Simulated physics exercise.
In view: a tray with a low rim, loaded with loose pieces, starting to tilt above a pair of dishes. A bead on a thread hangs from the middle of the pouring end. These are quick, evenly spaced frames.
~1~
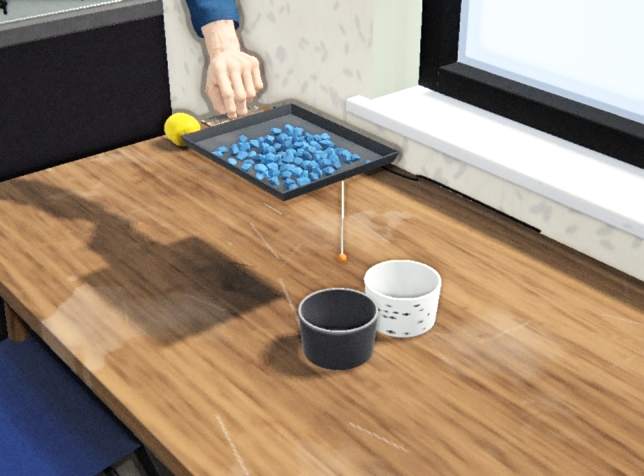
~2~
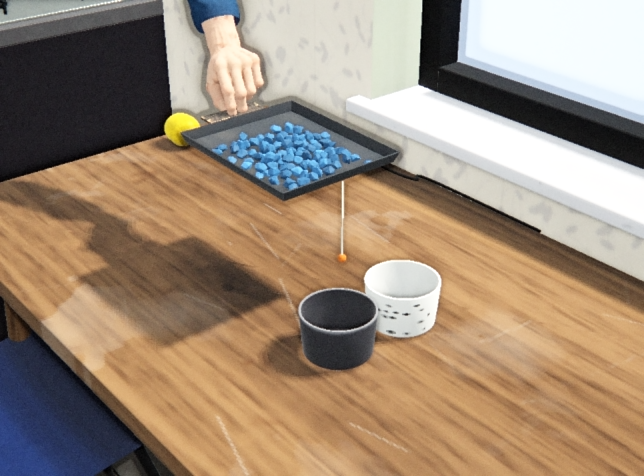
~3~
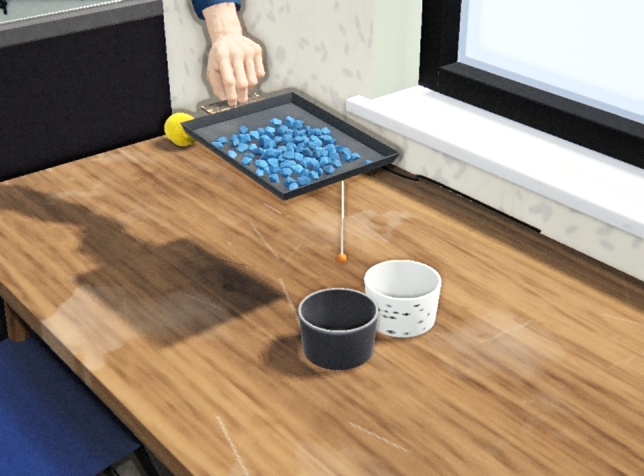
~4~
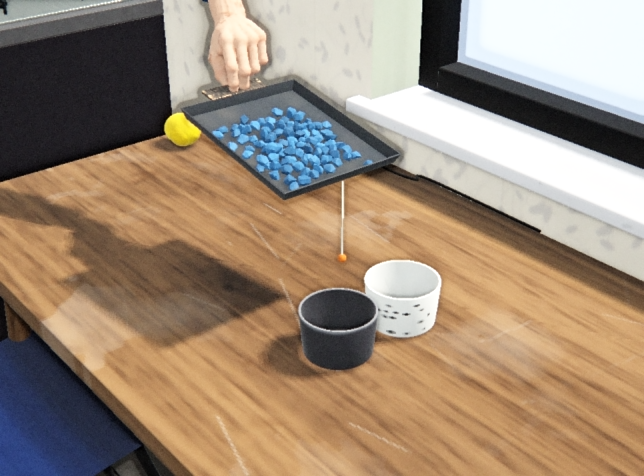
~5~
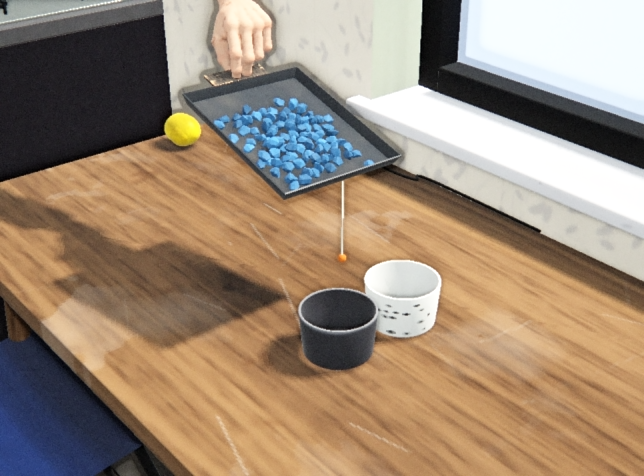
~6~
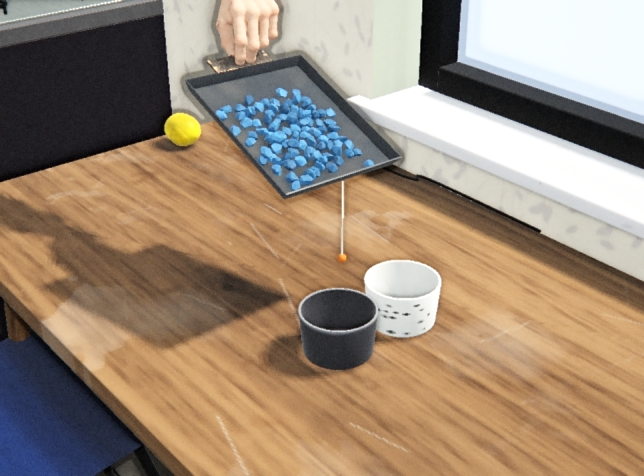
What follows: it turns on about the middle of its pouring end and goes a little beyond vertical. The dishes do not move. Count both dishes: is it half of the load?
They take more than half between them.
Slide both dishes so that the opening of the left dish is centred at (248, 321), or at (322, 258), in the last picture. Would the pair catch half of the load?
At the first place not half, at the second the smaller part.
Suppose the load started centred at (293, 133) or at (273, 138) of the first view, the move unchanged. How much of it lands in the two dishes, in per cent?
In turn 60 and 70 in a hundred.
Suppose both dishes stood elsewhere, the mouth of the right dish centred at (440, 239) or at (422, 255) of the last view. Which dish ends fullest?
First the dish on the left, then the left one.
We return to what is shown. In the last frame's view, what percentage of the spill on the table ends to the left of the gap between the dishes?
Roughly 40 in a hundred.
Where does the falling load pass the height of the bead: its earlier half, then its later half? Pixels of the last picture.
First near (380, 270), later near (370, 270).
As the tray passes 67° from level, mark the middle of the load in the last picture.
Roughly at (345, 169).
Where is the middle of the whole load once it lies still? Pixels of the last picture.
At about (392, 314).
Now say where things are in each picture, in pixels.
Corners of the pouring end (284, 190) and (393, 151), level; middle of the load (290, 153), aquarium stones; left dish (364, 343); right dish (428, 311); bead on its thread (342, 258), in the first frame.
Corners of the pouring end (284, 190) and (394, 151), level; middle of the load (290, 151), in the second frame.
Corners of the pouring end (284, 190) and (394, 152), tipped barely, level across its low end; middle of the load (291, 147), in the third frame.
Corners of the pouring end (285, 190) and (395, 153), tipped a little, level across its low end; middle of the load (292, 141), in the fourth frame.
Corners of the pouring end (286, 190) and (395, 154), tipped clearly, level across its low end; middle of the load (293, 135), in the fifth frame.
Corners of the pouring end (287, 190) and (396, 155), tipped clearly, level across its low end; middle of the load (295, 130), just a few on the move; left dish (364, 343); right dish (428, 311), in the sixth frame.
Just after the last frame, tray tipped steeply; the larger part on the tray; roughly a quarter in the air.
A moment on, tray tipped past a quarter turn; roughly a quarter in the left dish; roughly half in the right dish; roughly a quarter outside both; about a tenth in the air.
Further on, tray tipped past a quarter turn; roughly a quarter in the left dish; roughly half in the right dish; roughly a quarter outside both.
When it is over, tray tipped past a quarter turn; roughly a quarter in the left dish; roughly half in the right dish; roughly a quarter outside both.
